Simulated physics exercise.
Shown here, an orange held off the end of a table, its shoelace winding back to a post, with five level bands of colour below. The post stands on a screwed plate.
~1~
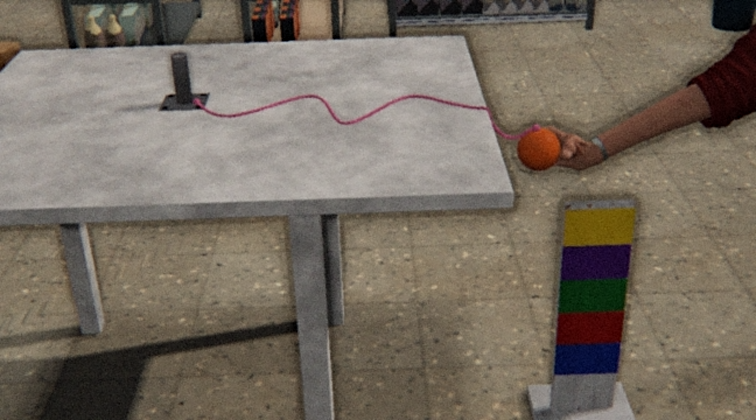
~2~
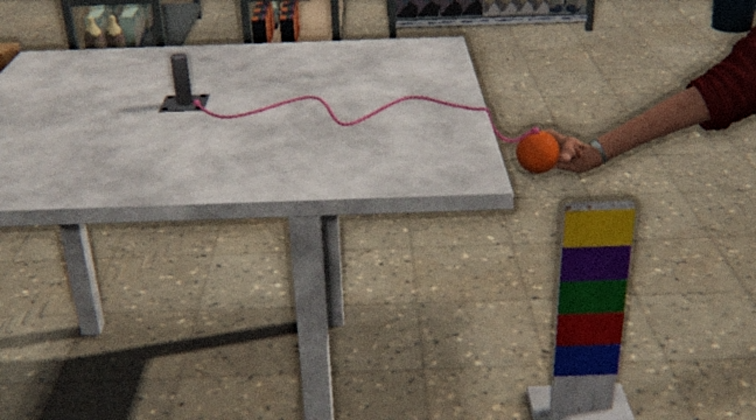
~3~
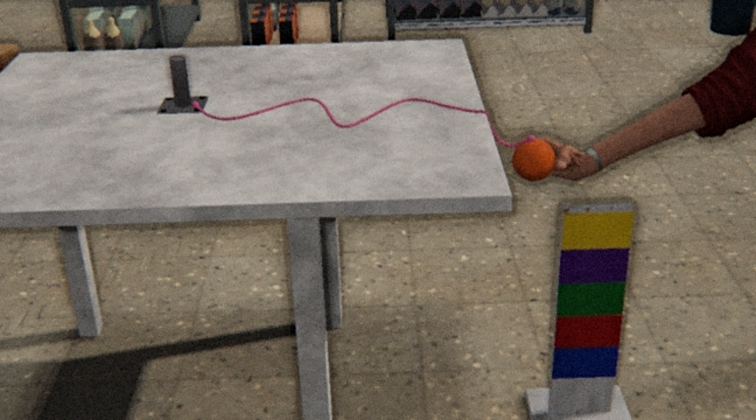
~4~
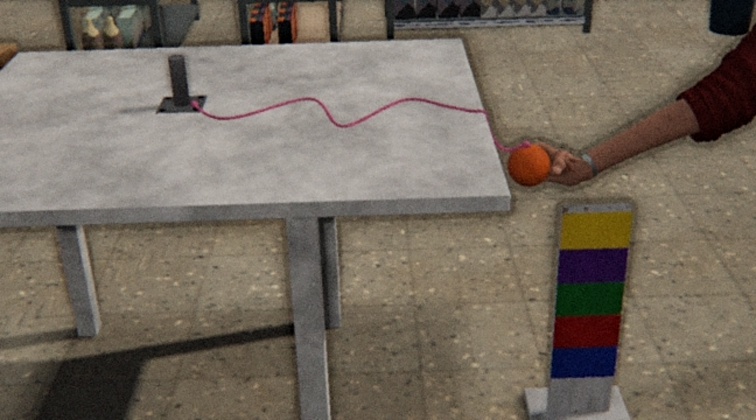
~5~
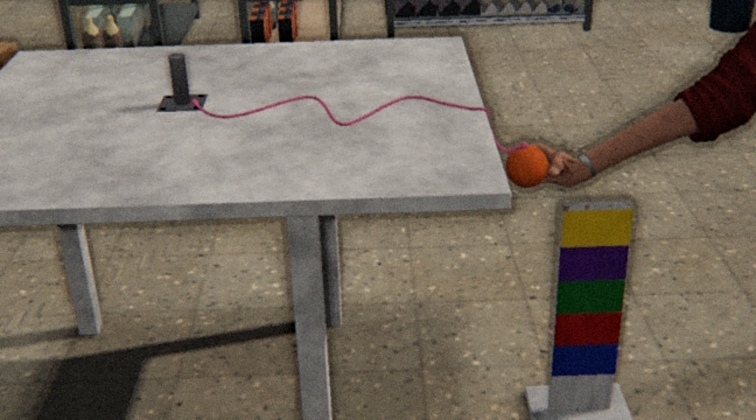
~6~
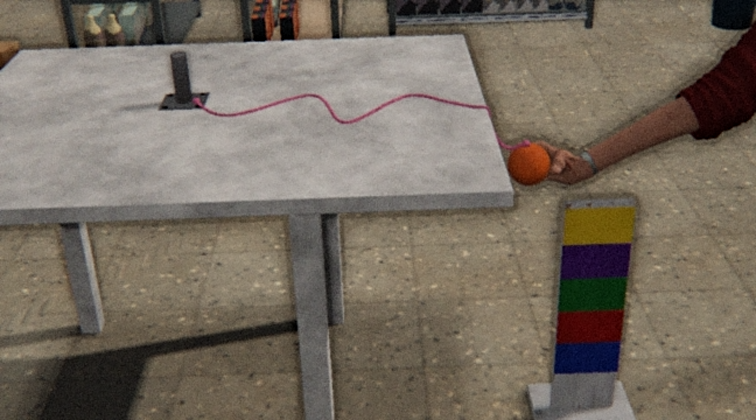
At a gray table in a tiled room, a hand held an orange ball tied to a wavy pink cord just off the right end, shifting it slightly left and down above some colored bands.
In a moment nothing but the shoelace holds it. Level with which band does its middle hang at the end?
The green one.
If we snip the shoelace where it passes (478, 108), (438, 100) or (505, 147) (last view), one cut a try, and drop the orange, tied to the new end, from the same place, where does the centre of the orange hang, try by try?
Near (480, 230), (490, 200) and (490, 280).
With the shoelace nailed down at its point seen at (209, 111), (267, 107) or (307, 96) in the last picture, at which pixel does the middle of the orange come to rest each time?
Try by try, around (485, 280), (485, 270) and (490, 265).
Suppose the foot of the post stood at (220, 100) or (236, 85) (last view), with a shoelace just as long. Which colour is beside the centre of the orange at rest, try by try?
Try by try: Red; red.
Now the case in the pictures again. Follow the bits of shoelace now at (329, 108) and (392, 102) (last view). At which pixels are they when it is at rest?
Near (386, 104) and (487, 124).
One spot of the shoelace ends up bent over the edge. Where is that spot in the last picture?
Near (384, 106).
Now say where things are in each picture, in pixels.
Orange (538, 149); yellow (599, 229); purple (596, 263); green (593, 297); red (590, 329); blue (588, 360), in the first frame.
Orange (538, 152); shoelace through (214, 115) (291, 101) (335, 119) (388, 106) (461, 107), in the second frame.
Orange (533, 160), in the third frame.
Orange (529, 165); shoelace through (211, 116) (289, 103) (332, 120) (386, 108) (458, 109), in the fourth frame.
Orange (527, 166), in the fifth frame.
Orange (529, 164); shoelace through (213, 113) (291, 99) (335, 117) (388, 104) (461, 105), in the sixth frame.
Early on, orange near (473, 290); level with green.
Midway, orange near (492, 297); level with green.
Finally, orange near (483, 296); level with green. The shoelace holds its middle at green.
